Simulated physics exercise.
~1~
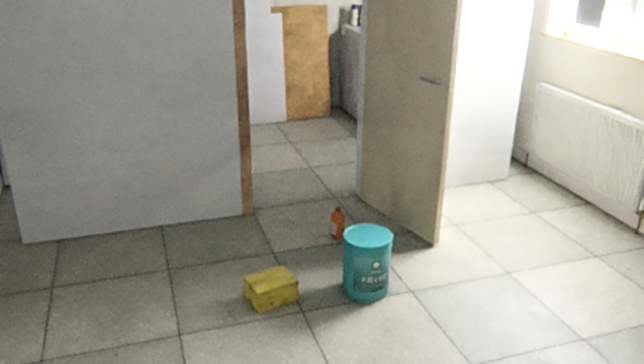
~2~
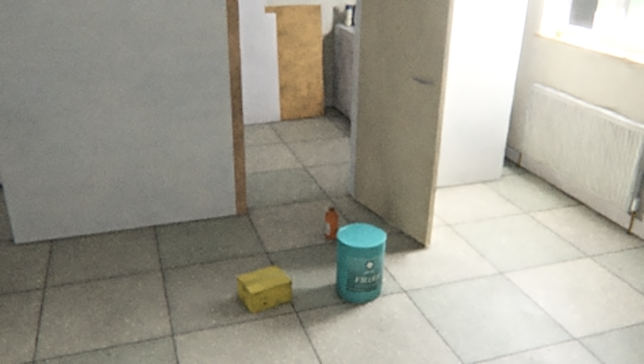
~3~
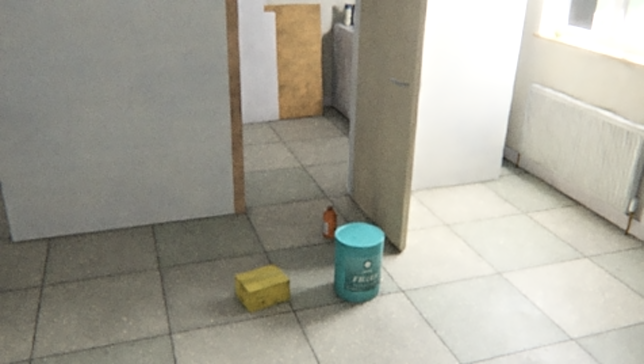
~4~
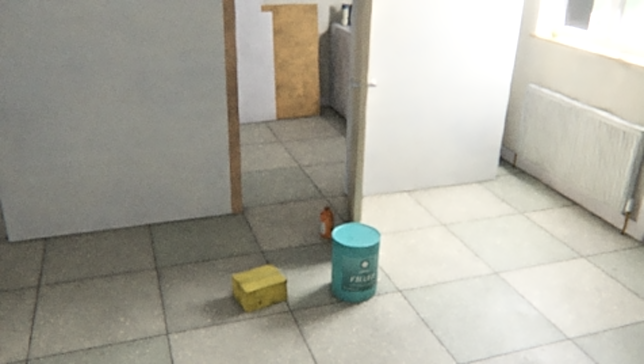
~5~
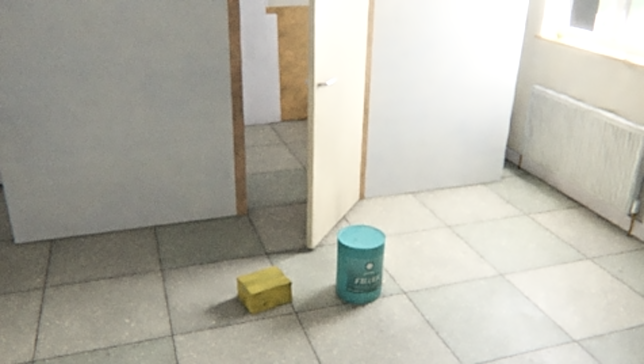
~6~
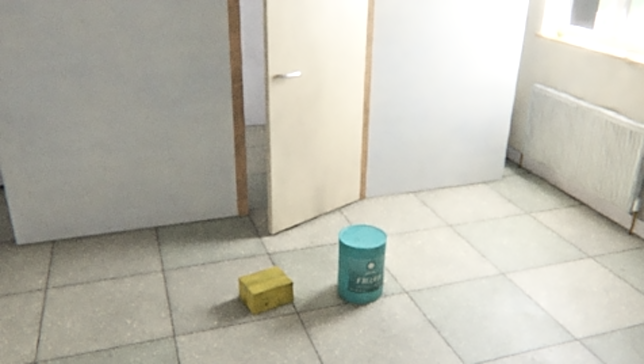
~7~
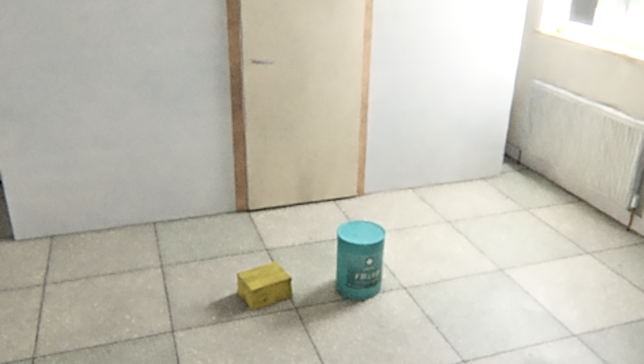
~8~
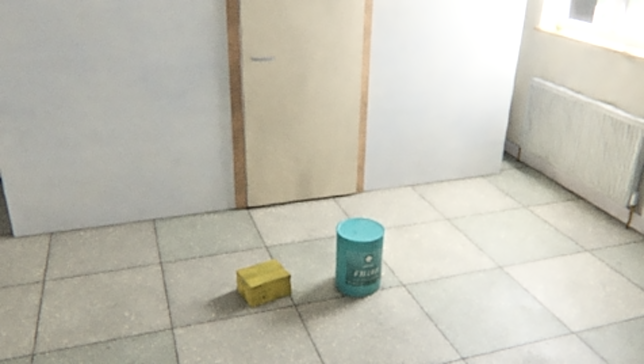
A door swings shut, hiding the orange bottle behind it, beyond a pail and yellow parcel.
